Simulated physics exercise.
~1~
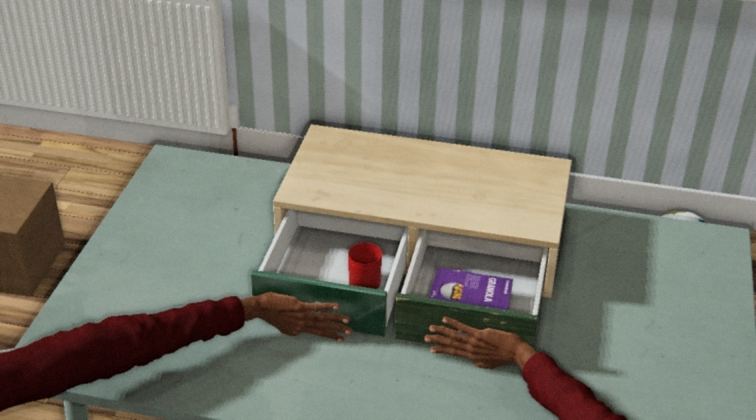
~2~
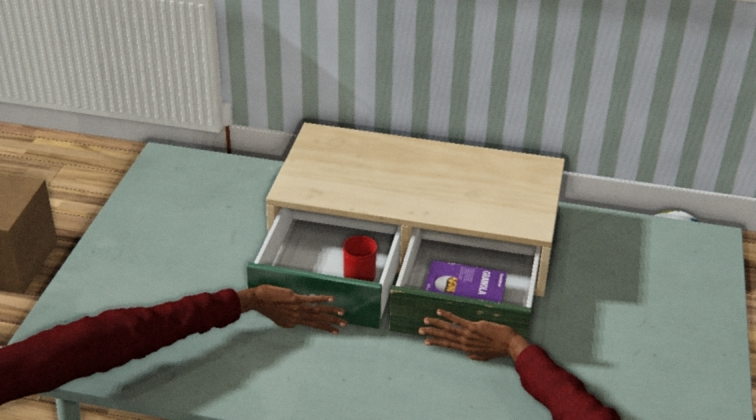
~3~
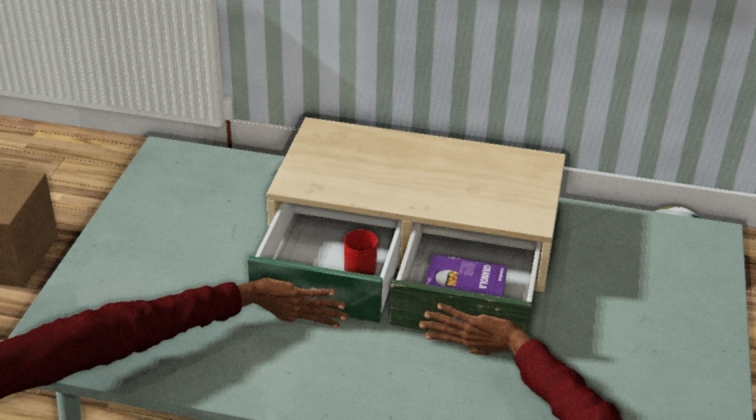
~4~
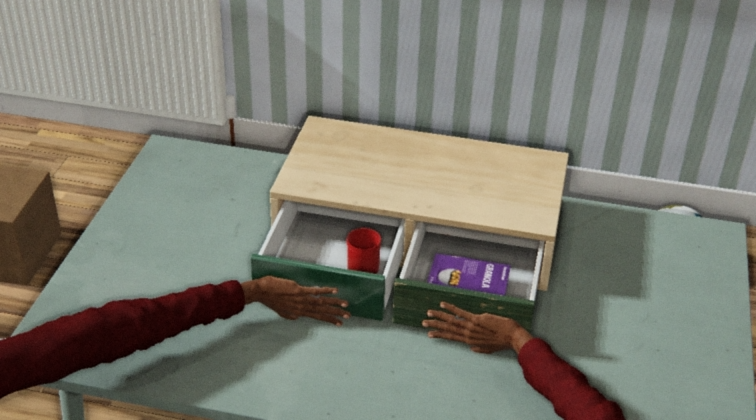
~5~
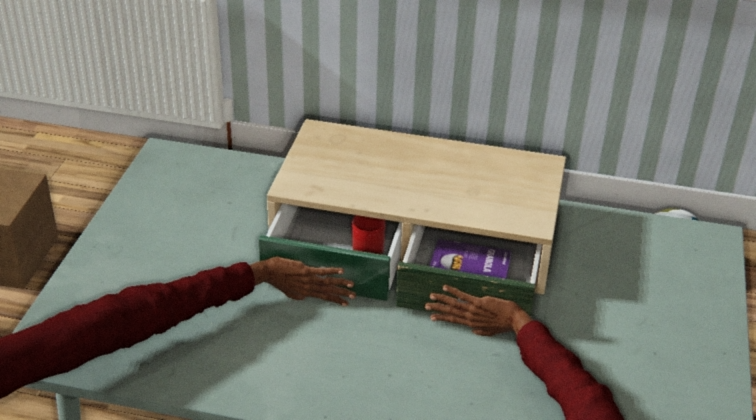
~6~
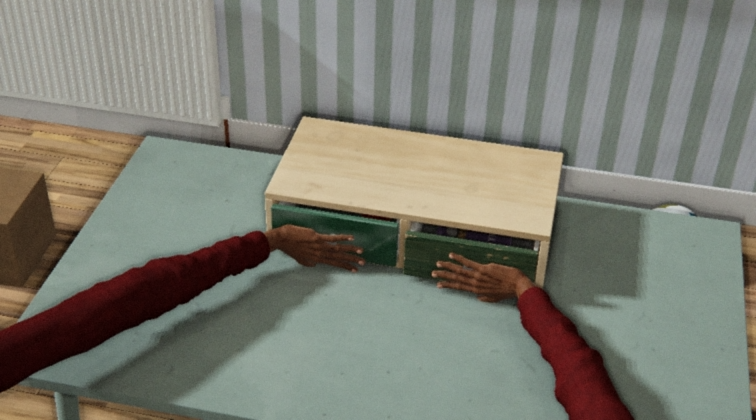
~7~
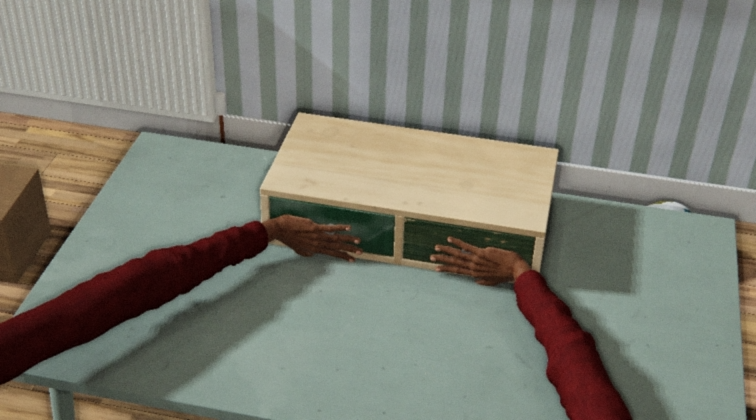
Two green-fronted drawers, one holding a red beaker and the other a purple packet, sliding fully shut as two hands push them.
